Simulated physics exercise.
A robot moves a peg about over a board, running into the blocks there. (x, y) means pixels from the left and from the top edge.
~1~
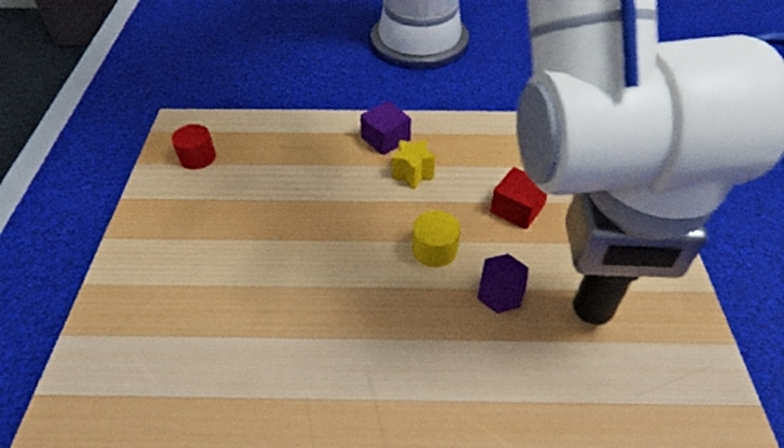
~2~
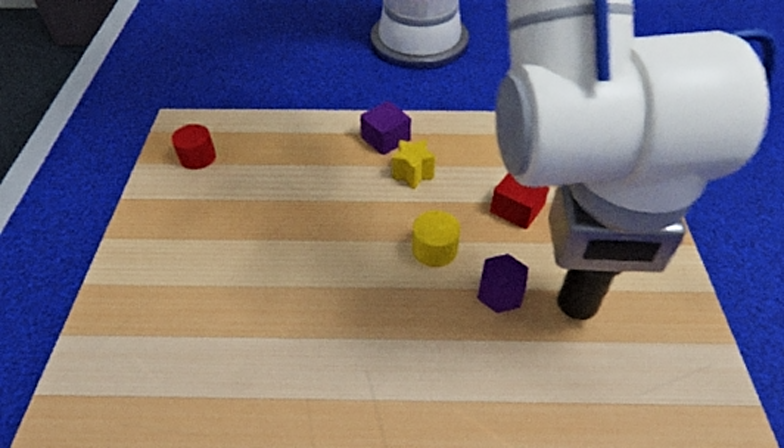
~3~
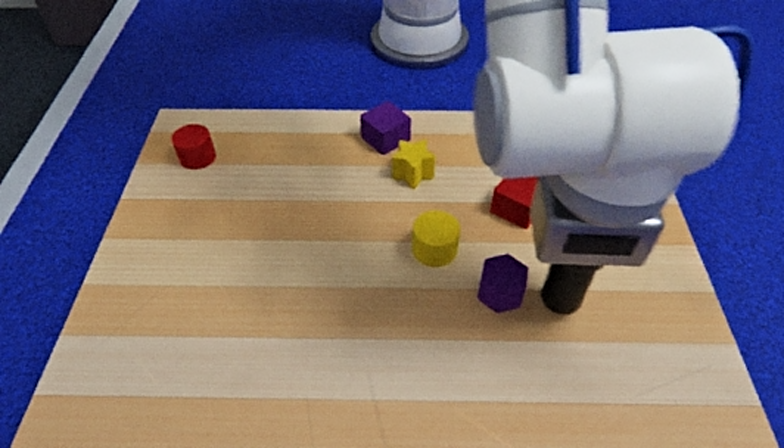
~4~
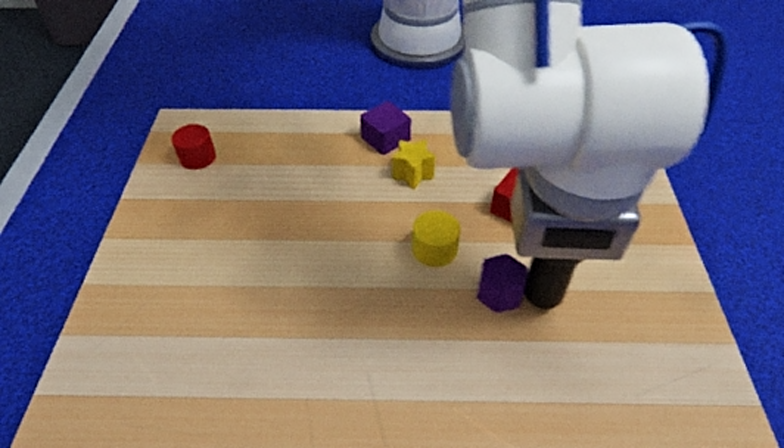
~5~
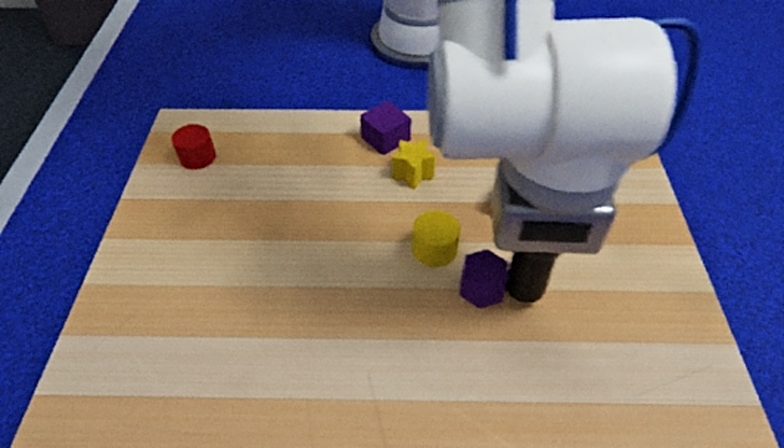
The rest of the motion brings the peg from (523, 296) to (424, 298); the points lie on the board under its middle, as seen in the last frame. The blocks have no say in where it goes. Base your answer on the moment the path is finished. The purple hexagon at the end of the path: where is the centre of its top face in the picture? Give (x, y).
In the picture, that point is around (393, 255).
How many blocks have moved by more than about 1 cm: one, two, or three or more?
Number moved: 1.
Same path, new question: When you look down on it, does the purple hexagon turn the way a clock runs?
Yes, that is what happens.
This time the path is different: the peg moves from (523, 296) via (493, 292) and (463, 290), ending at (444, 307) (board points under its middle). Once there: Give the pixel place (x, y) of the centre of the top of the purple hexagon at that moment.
Pixel (416, 260).
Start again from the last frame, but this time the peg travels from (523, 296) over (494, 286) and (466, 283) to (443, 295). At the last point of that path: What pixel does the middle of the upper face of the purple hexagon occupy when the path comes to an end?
Located at (404, 264).
What follows on the original path. Halfway along, peg (475, 288); purple hexagon (436, 263), turned 20° clockwise.
At the end, peg (425, 289); yellow circle not moved; purple hexagon (393, 255), turned 40° clockwise.
